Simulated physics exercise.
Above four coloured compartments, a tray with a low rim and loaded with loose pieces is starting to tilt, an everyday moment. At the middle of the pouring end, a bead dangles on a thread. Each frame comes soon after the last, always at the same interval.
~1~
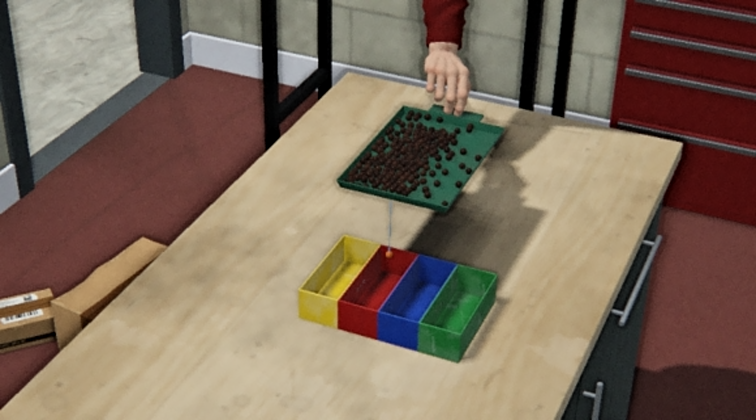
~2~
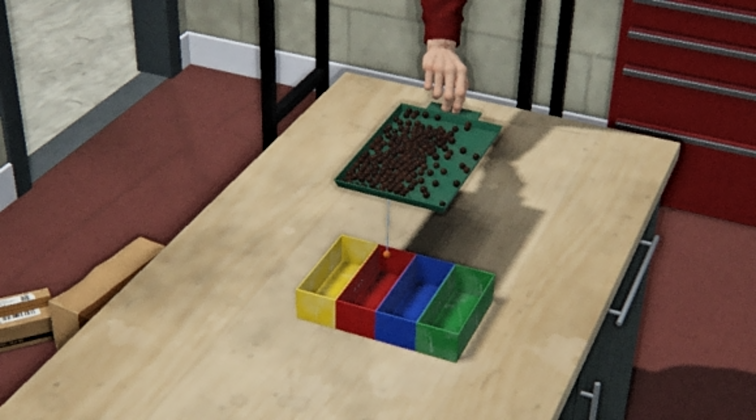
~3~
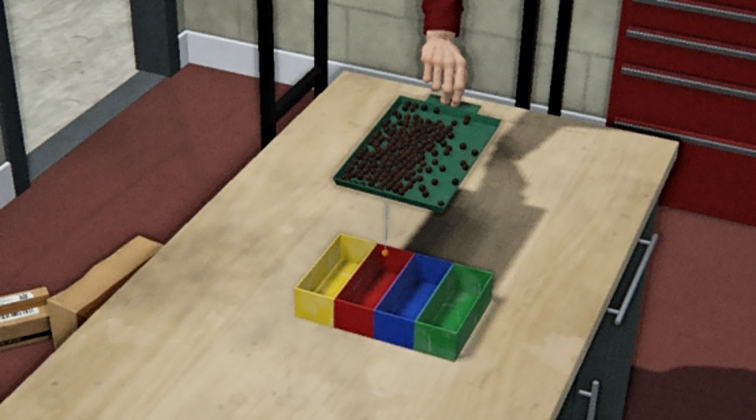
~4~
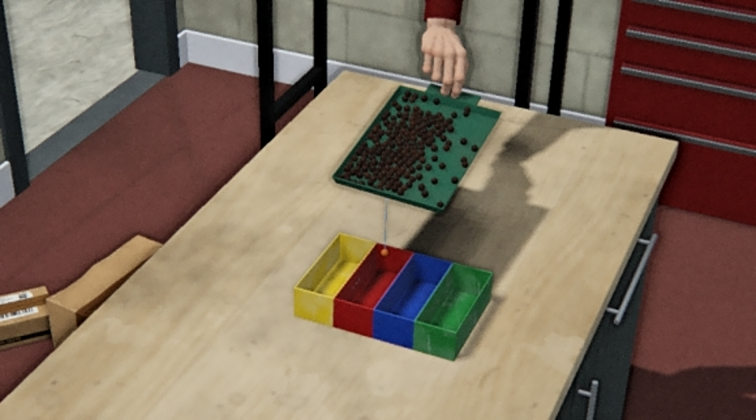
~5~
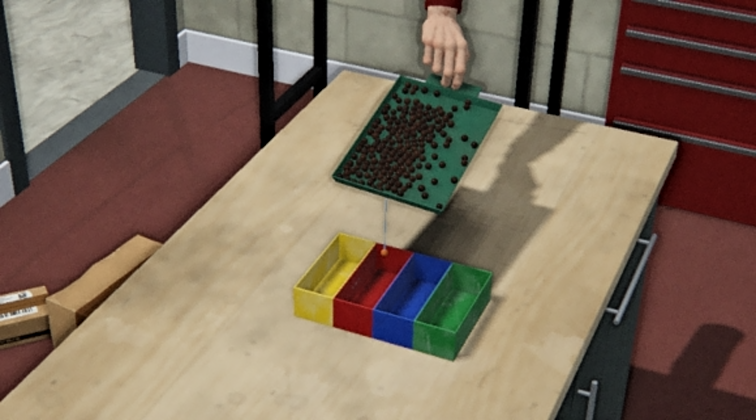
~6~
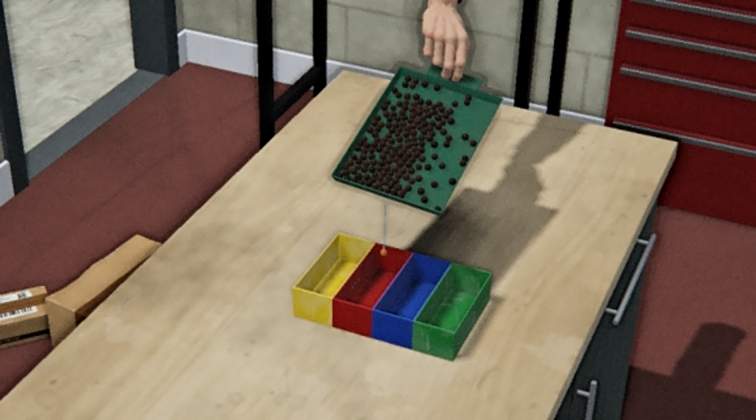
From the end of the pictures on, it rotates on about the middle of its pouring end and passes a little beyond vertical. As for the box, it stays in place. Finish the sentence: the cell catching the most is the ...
... Blue cell.
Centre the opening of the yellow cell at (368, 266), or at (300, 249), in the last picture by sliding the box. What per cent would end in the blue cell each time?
Some 40 percent in the first case, 10 percent in the second.
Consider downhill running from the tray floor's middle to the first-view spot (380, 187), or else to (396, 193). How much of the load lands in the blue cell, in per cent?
10 per cent, then 30 per cent.
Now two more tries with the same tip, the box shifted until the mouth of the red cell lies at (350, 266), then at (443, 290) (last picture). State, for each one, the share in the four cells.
Around 90 percent the first time, around 80 percent the second.
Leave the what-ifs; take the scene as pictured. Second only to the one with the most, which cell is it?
The answer would be the green one.
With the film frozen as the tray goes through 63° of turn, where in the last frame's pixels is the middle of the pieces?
About (416, 233).
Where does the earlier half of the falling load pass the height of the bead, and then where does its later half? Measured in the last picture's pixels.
Around (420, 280) at first; around (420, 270) after that.
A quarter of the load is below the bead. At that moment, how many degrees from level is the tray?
Around 60° at that moment.
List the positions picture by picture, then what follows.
The first frame shows corners of the pouring end (340, 179) and (445, 205), level; middle of the load (405, 158), chocolate balls; bead on its thread (389, 255); yellow cell (318, 306); red cell (358, 317); blue cell (398, 329); green cell (439, 340).
The second frame shows corners of the pouring end (338, 179) and (443, 205), level; middle of the load (402, 157).
The third frame shows corners of the pouring end (337, 177) and (441, 205), tipped barely, lowest at the right corner; middle of the load (401, 153).
The fourth frame shows corners of the pouring end (336, 176) and (441, 206), tipped a little, lowest at the right corner; middle of the load (401, 149).
The fifth frame shows corners of the pouring end (336, 175) and (440, 208), tipped a little, lowest at the right corner; middle of the load (400, 147), about a tenth on the move.
The sixth frame shows corners of the pouring end (335, 174) and (440, 210), tipped clearly, lowest at the right corner; middle of the load (400, 146), the larger part on the move; yellow cell (313, 304); red cell (352, 315); blue cell (392, 327); green cell (434, 338).
Just after the last frame, tray tipped steeply; roughly a third on the tray; about a tenth in the blue cell; about a tenth in the green cell; about a tenth in the red cell; roughly a quarter falling or outside the box.
A moment on, tray tipped past a quarter turn; roughly half in the blue cell; roughly a quarter in the green cell; roughly a quarter in the red cell; just a few in the yellow cell; about a tenth falling or outside the box.
Further on, tray tipped past a quarter turn; roughly half in the blue cell; roughly a quarter in the green cell; roughly a quarter in the red cell; just a few in the yellow cell; about a tenth falling or outside the box.
When it is over, tray tipped past a quarter turn; roughly half in the blue cell; roughly a quarter in the green cell; roughly a quarter in the red cell; just a few in the yellow cell; about a tenth outside the box.
